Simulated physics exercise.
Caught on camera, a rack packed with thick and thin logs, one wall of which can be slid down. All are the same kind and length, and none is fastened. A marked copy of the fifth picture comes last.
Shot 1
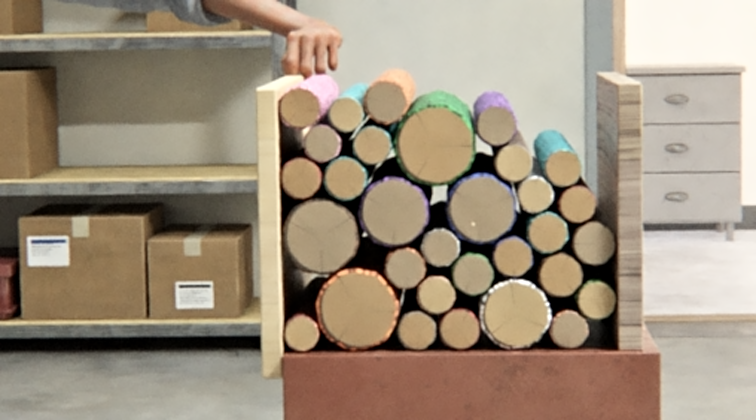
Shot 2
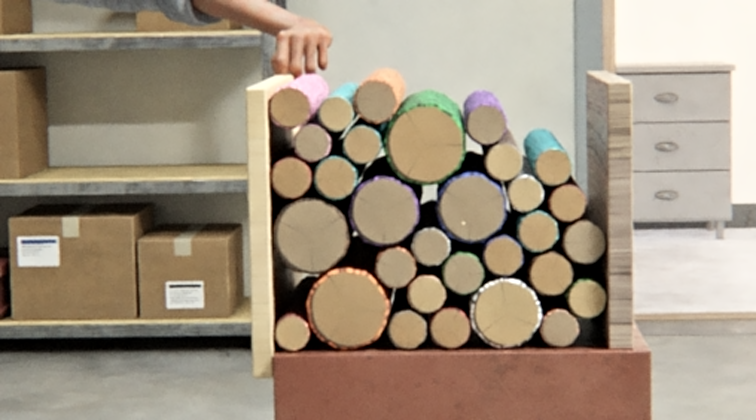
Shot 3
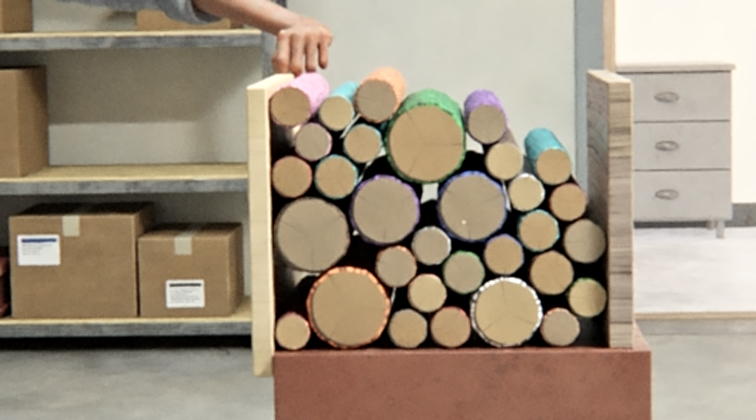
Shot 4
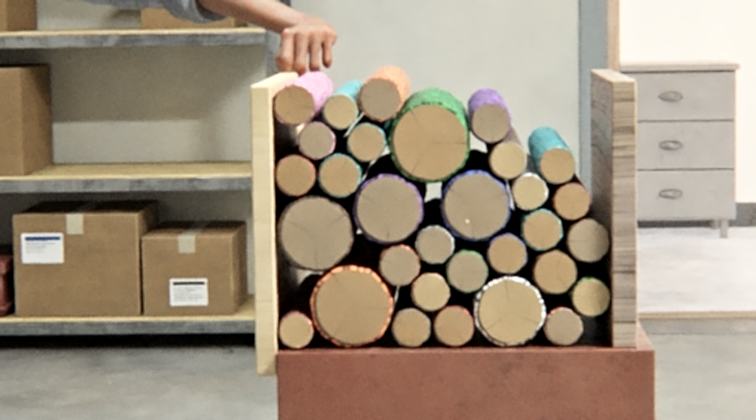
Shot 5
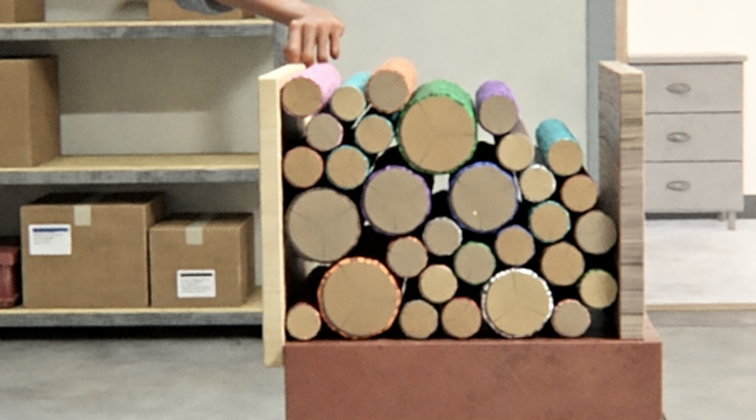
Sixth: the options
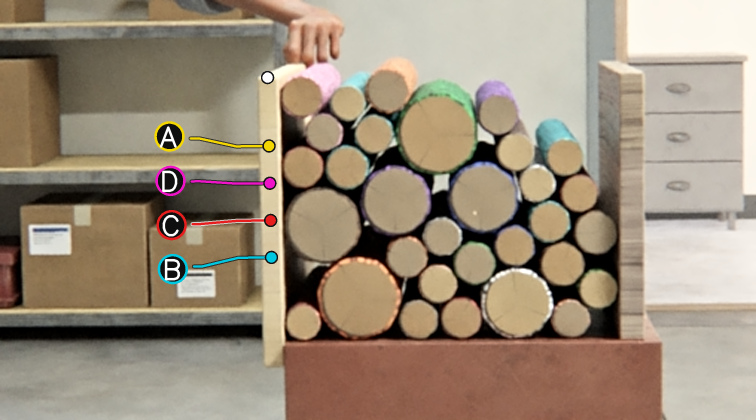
A hand rests at the top of the left wall beside a rack of stacked logs, barely moving.
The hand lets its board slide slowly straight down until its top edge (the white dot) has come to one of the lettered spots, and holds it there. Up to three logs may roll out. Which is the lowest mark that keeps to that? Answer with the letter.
D is the limit.
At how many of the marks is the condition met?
Two of them.
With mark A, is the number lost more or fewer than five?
At A, fewer than five.
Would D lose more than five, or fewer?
At D, fewer than five.
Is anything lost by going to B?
Yes, at B.
On the marked copy, A at (269, 146); B at (272, 258); C at (271, 221); D at (270, 183); the white dot at (268, 77).
Taking D. A third of the way, top of the board (280, 132).
Two thirds of the way, top of the board (281, 182).
When it is over, top of the board (281, 182), one out over the board.
As for the rest, A none out over the board; B four out over the board; C four out over the board.
